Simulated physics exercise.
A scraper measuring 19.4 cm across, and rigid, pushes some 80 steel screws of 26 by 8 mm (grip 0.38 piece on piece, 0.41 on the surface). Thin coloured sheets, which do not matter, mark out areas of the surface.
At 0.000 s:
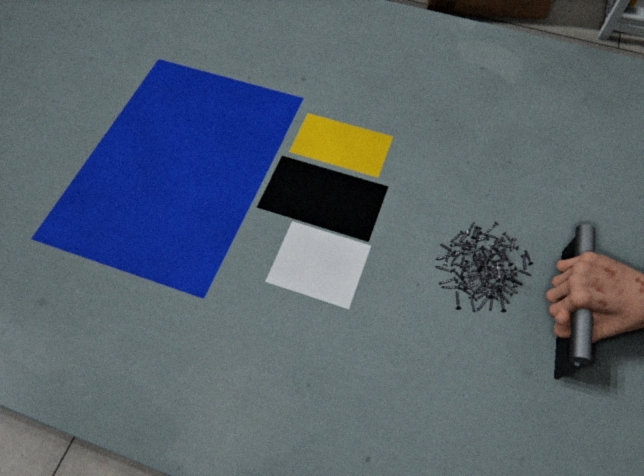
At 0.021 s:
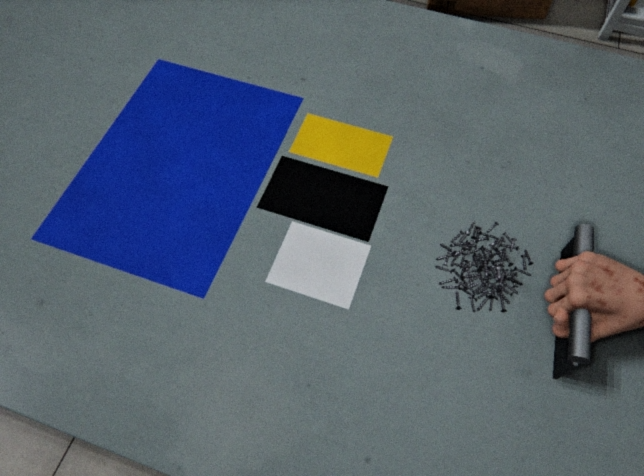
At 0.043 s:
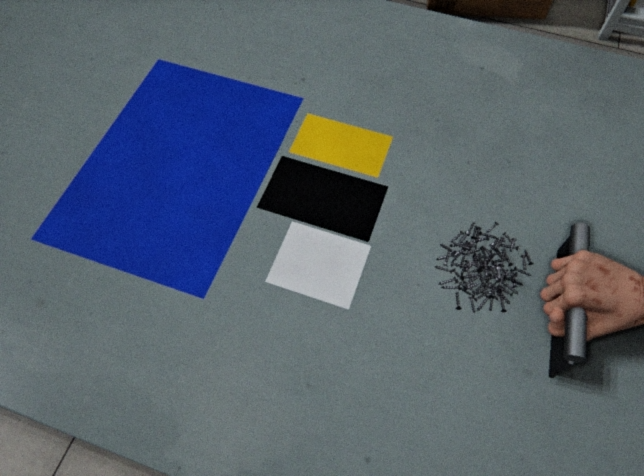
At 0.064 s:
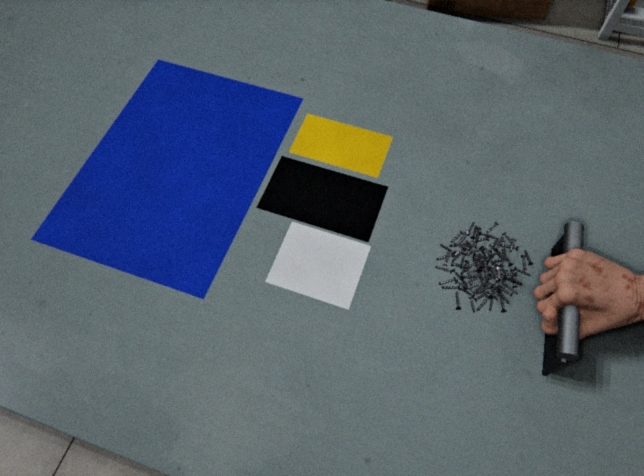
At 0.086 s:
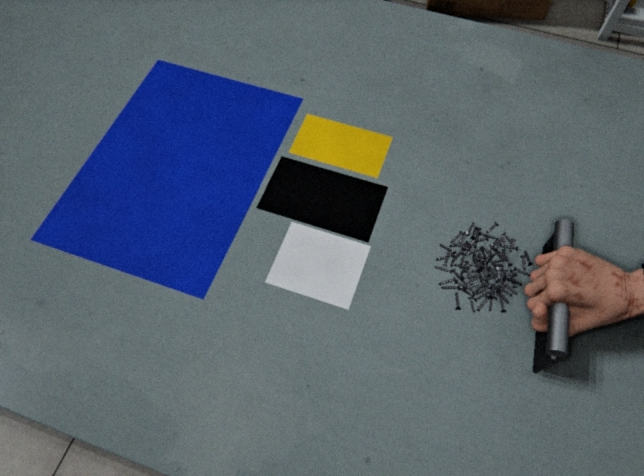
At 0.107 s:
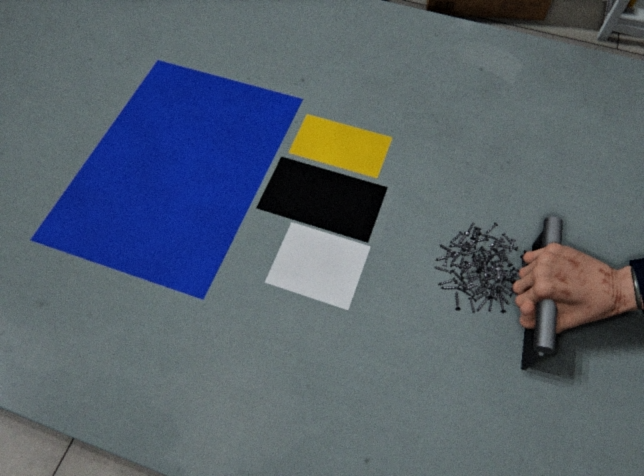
On a grey-green tabletop with blue, yellow, black and white sheets lying flat, a hand gripping a scraper slid it a short way left, up close to a pile of dark screws that stayed still.
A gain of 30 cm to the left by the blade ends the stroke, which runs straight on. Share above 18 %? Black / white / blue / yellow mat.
Black mat: Above, white mat: Above, blue mat: Not above, yellow mat: Not above.
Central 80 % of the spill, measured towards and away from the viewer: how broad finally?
It spans some 18 centimetres.
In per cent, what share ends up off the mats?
Around 20 in a hundred.
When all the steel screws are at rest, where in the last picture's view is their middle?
In the last picture the centre sits at about (315, 221).
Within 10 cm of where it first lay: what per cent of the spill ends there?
Roughly 5 %.
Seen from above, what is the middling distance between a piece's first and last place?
Estimate: Close to 26 cm.
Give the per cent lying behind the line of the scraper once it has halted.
Roughly 10 %.
After 0.32 s, scraper 20 cm from its start, spill 16 cm wide; off the mats 100 %.
Then, at 0.53 s, scraper 30 cm from its start, spill 19 cm wide; white mat 40 %, black mat 45 %, off the mats 20 %.
After 0.71 s, scraper 30 cm from its start, spill 22 cm wide; white mat 40 %, black mat 45 %, off the mats 15 %.
At rest (1.2 s), white mat 40 %, black mat 40 %, yellow mat 0 %, blue mat 0 %, off the mats 20 %.
